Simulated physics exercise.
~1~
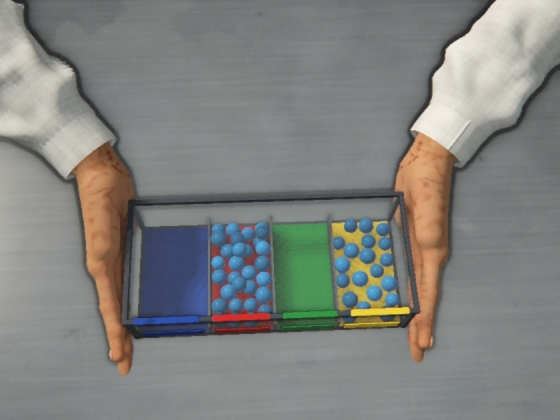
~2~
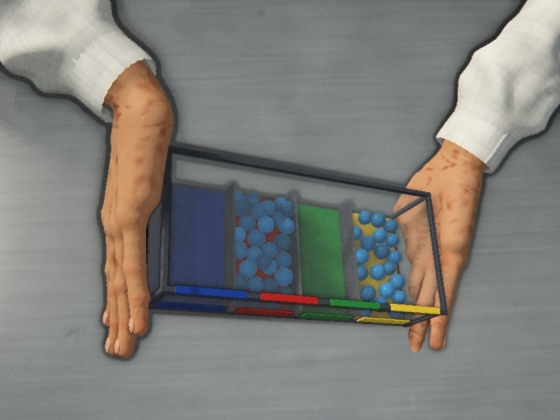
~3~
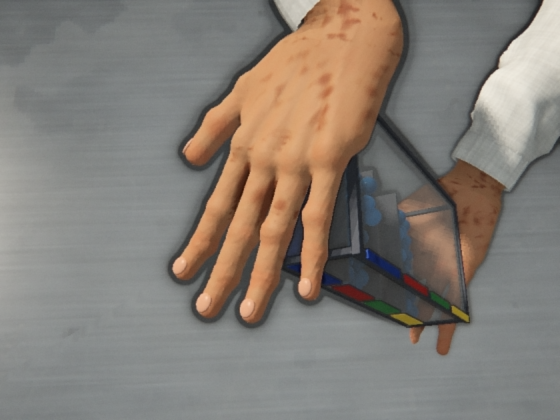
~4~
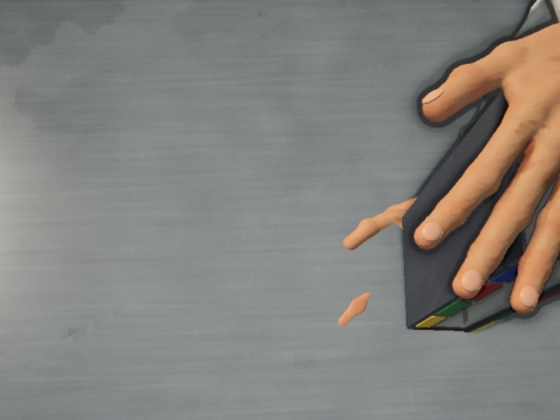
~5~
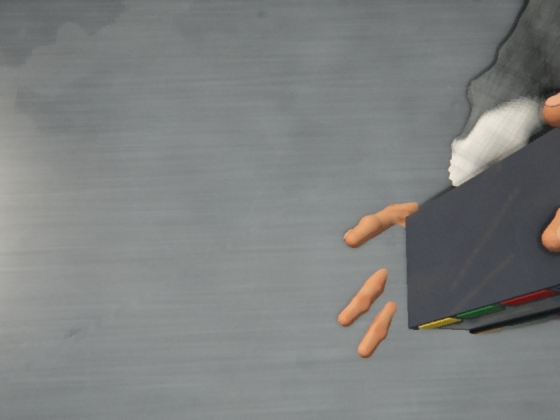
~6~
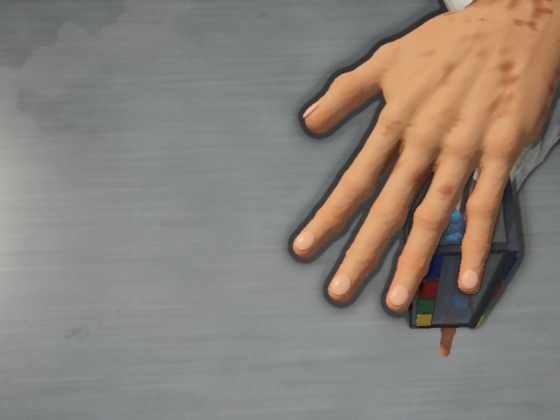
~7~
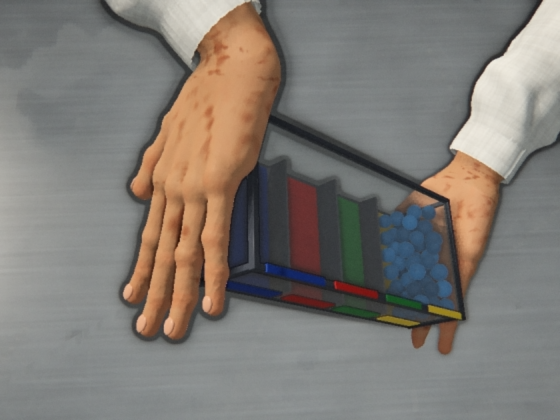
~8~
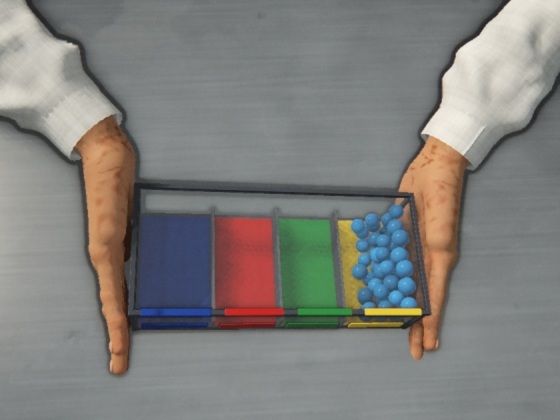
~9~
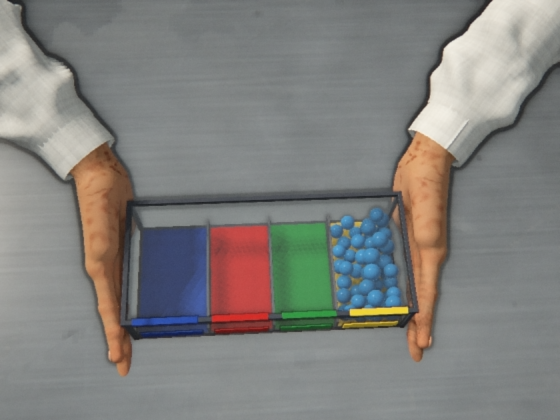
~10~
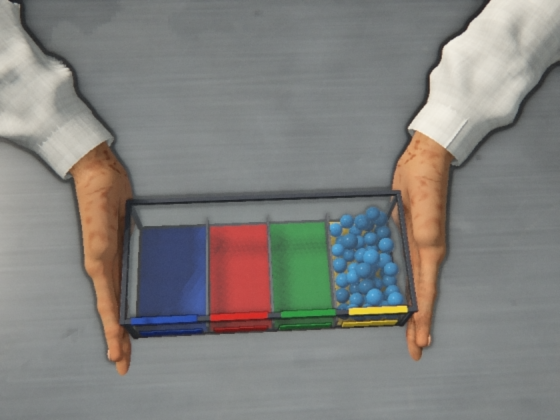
On a brushed grey metal surface seen from above, two hands in white sleeves hold a clear-lidded box with four compartments, blue, red, green and yellow from left to right. Blue balls fill the red and yellow sections, while blue and green are empty. The hands swing the left end up and over toward the right, until the box stands steeply on its yellow end and tips past upright, its dark underside showing. They then lower it back the same way, the balls now bunched at the yellow end. It finishes flat, with every ball in yellow and the rest empty.
